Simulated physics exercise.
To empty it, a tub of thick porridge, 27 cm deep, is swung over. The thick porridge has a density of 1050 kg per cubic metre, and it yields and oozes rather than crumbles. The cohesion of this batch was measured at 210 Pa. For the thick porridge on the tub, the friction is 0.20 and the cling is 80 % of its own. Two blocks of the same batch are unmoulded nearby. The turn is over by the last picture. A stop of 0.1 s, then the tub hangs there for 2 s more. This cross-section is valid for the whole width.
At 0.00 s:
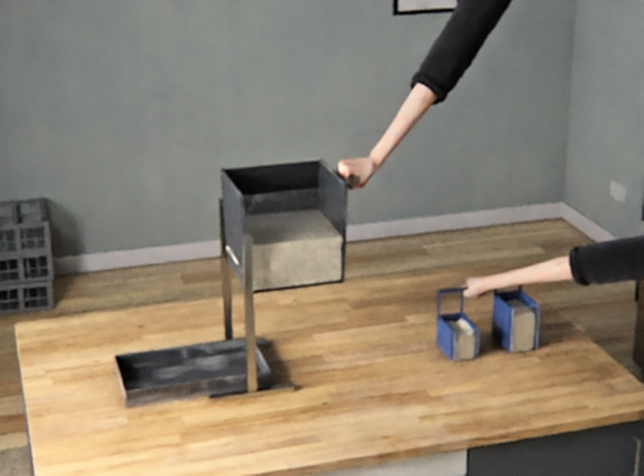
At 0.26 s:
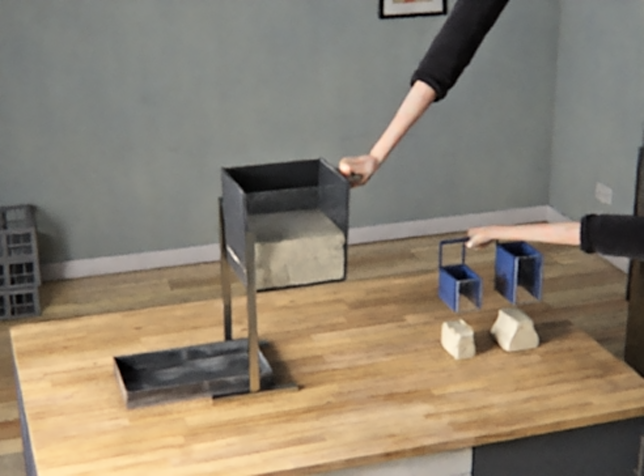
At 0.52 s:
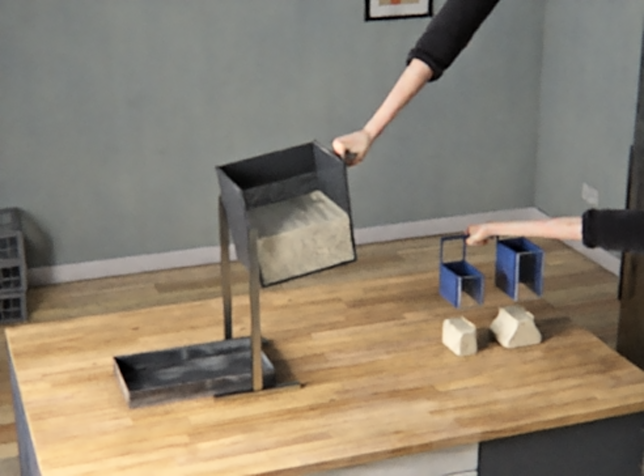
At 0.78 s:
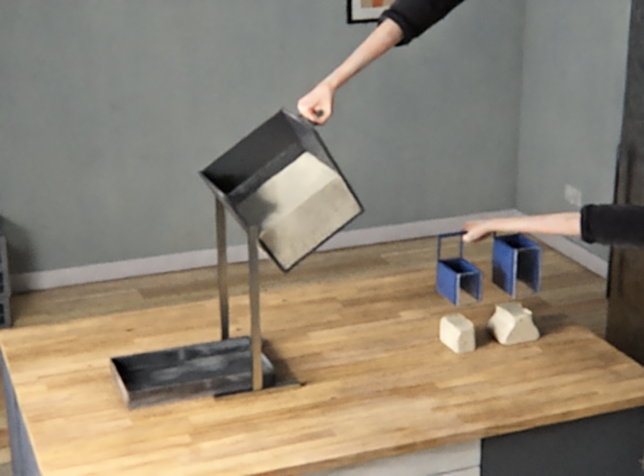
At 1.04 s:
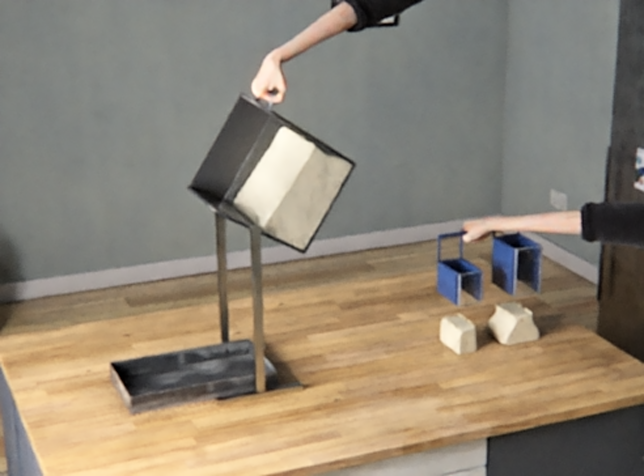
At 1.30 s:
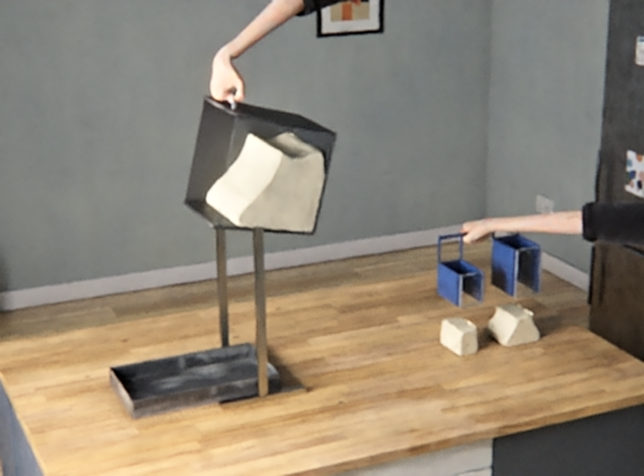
At the start, one hand holds the rim of a dark tub of pale, thick porridge above an empty tray, while another lifts blue moulds off two small blocks, which sag slightly. The first hand then swings the tub steeply over to the left, and the porridge inside slumps and bulges.
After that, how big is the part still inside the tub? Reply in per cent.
I would say roughly 99 per cent is still inside.
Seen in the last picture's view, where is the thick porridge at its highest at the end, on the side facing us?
The highest point sits at around (303, 169).
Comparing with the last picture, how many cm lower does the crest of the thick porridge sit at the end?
About 4 cm.
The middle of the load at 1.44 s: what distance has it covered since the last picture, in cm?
The change is near 3 cm.
After 1.44 s, the tub is at 76 degrees and holds 100 %.
After 1.61 s, the tub is at 76 degrees and holds 99 %.
After 1.78 s, the tub is at 76 degrees and holds 99 %.
After 1.95 s, the tub is at 76 degrees and holds 99 %.
After 3.30 s, the tub is at 76 degrees and holds 99 %.
